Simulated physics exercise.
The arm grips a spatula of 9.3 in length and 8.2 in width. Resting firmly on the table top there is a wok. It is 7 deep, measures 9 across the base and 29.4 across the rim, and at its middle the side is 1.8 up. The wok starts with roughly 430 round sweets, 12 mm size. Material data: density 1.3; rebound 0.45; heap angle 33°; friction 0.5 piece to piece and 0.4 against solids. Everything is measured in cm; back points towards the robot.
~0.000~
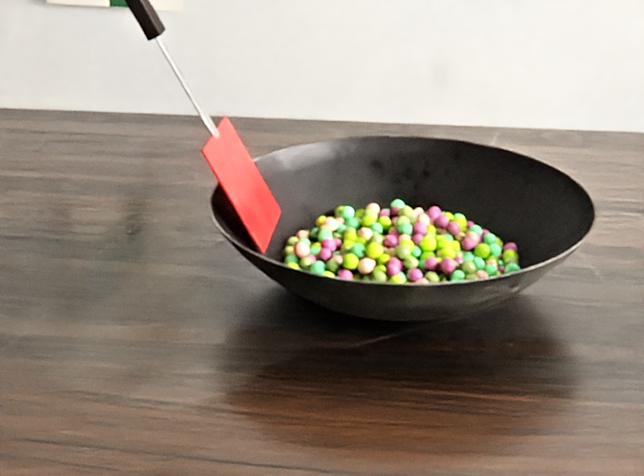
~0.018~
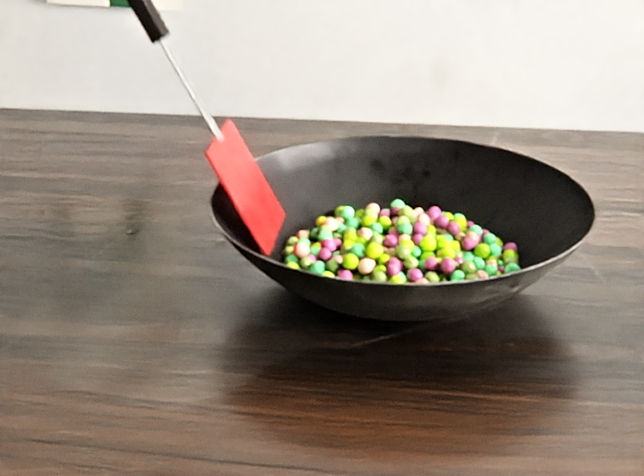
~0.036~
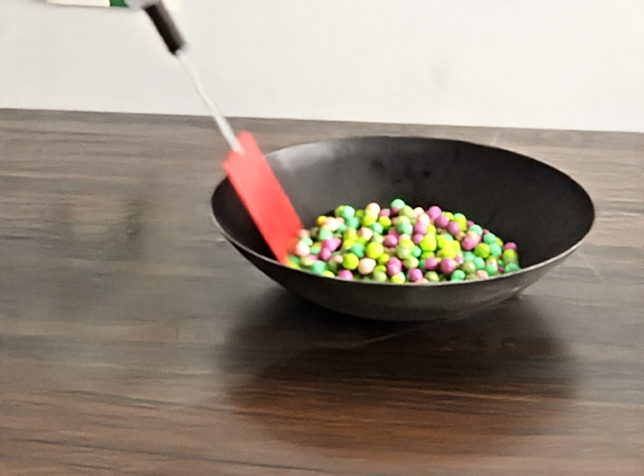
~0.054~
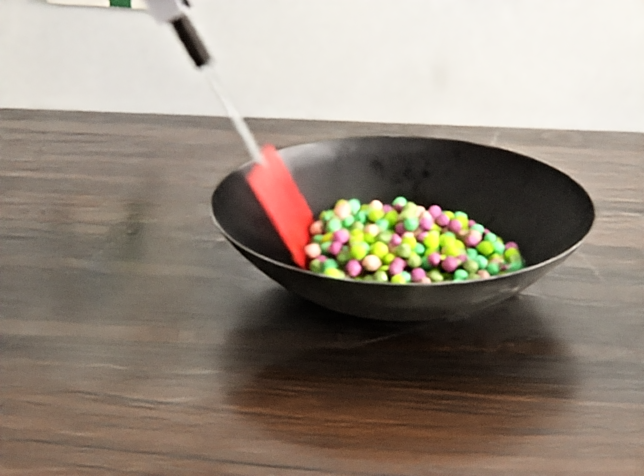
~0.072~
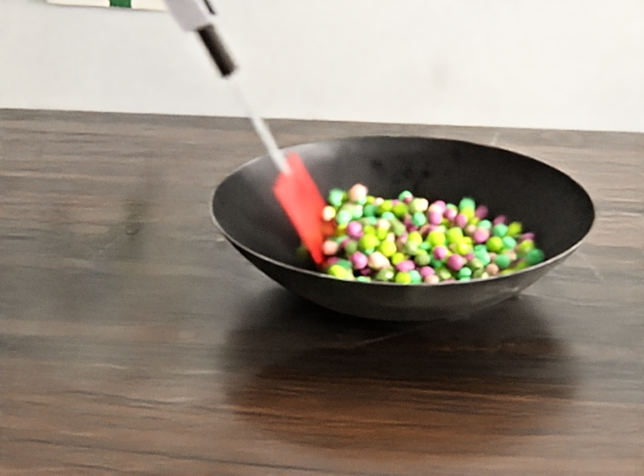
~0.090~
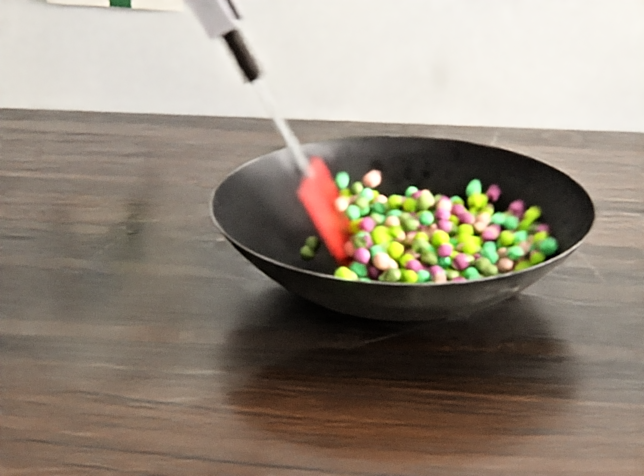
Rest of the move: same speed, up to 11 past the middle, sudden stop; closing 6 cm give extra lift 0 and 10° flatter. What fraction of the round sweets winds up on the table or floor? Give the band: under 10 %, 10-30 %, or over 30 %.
Band: Over 30 %.
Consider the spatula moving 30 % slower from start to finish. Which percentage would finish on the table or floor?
I'd say close to 35 per cent.
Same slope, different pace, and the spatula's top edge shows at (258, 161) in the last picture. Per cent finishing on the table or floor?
About 15 percent.
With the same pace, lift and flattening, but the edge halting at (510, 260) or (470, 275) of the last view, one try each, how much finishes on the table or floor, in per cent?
Respectively some 20 and 5 percent end on the table or floor.
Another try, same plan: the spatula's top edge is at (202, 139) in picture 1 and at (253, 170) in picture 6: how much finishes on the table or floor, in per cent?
Roughly 20 %.
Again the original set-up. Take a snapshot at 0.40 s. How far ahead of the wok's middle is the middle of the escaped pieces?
About 22 cm.
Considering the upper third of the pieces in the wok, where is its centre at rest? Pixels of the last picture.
Centre: Roughly (486, 262).
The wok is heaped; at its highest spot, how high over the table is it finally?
Height at rest: Roughly 7.0 cm.
After 0.13 s, sloping 62°, highest piece 8 above the table; 429 in the wok.
After 0.18 s, sloping 59°, highest piece 8 above the table; 428 in the wok, 1 on the blade or in flight.
After 0.40 s, sloping 52°, highest piece 12 above the table; 251 in the wok, 55 on the table or floor, 123 on the blade or in flight.
After 1.45 s, sloping 52°, highest piece 7 above the table; 250 in the wok, 179 on the table or floor.
In the end, 250 in the wok, 179 on the table or floor. That is 42 % on the table or floor.
